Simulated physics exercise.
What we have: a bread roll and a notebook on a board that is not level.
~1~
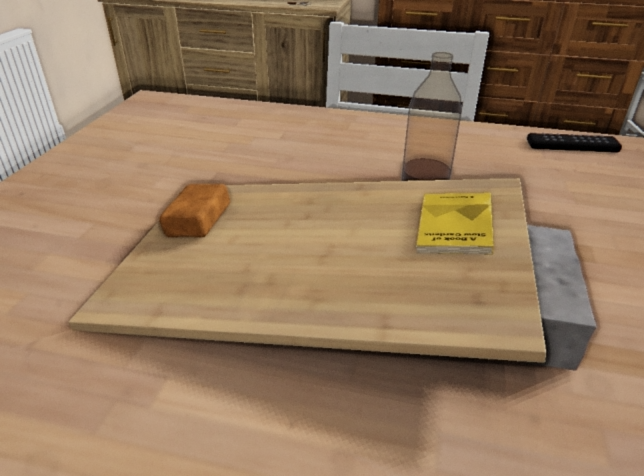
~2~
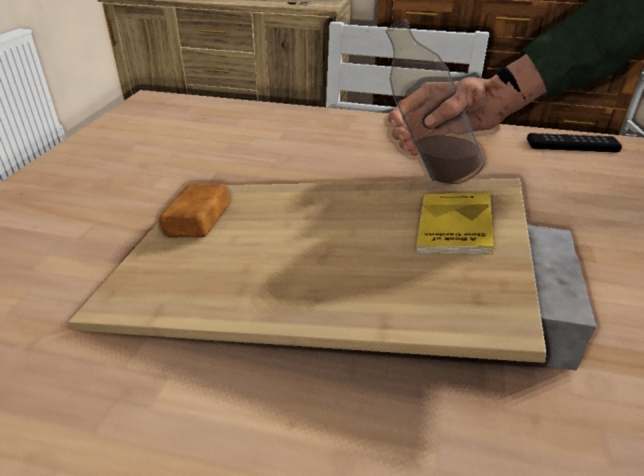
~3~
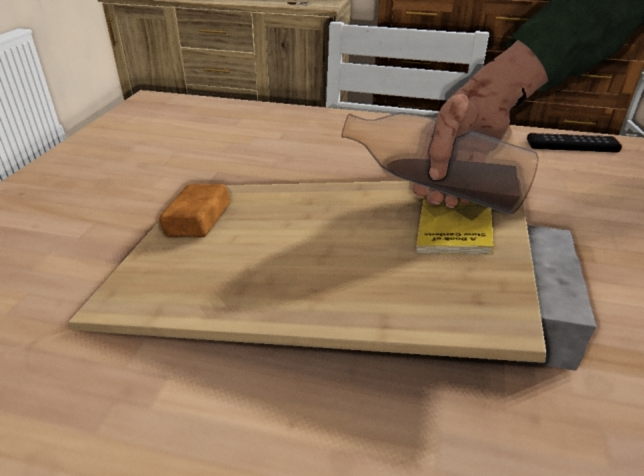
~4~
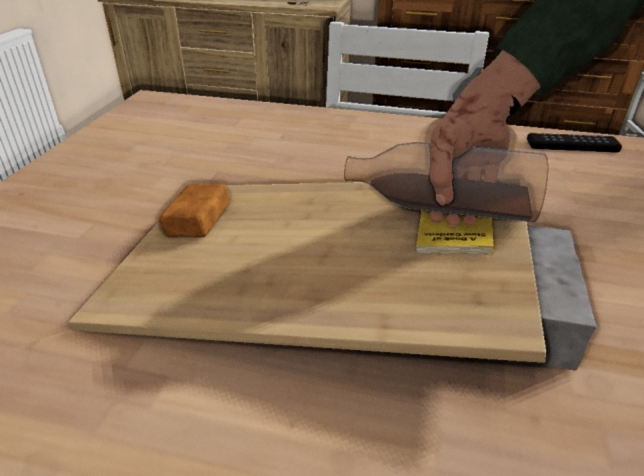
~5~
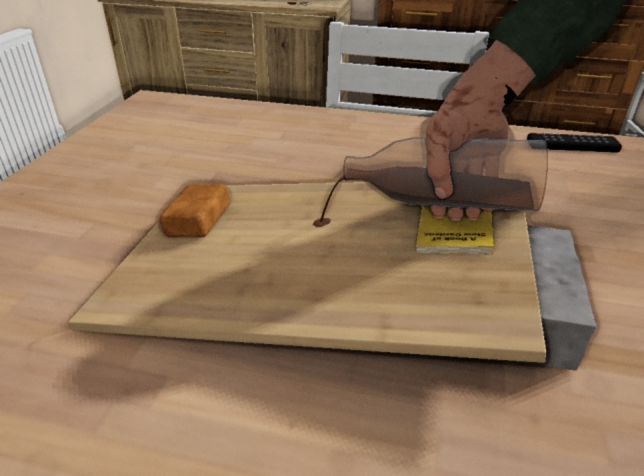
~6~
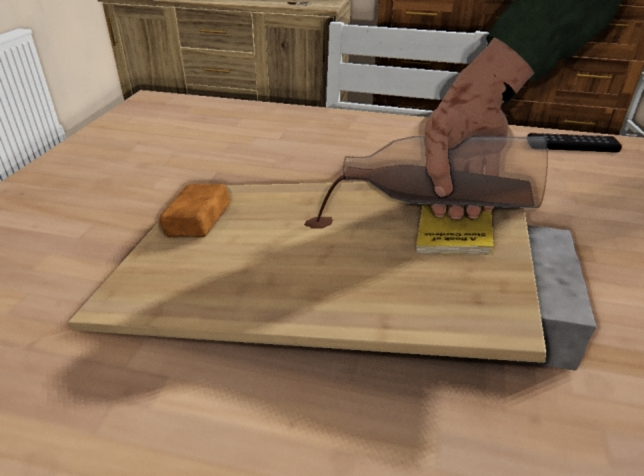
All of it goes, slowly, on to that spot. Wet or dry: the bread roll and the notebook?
The bread roll ends up in the puddle; the notebook remains untouched.
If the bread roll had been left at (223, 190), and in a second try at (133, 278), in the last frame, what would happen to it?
One: It gets wet. Two: It stays dry.
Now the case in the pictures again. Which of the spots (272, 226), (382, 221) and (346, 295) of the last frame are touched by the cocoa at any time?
First soaked, second clear of it, third dry.
Soon after, it runs down to the left; the bread roll is wet; the notebook is dry.
Later, it runs down to the left and off the end; the bread roll is wet; the notebook is dry.
In the end, it runs down to the left and off the end; the bread roll is wet; the notebook is dry.
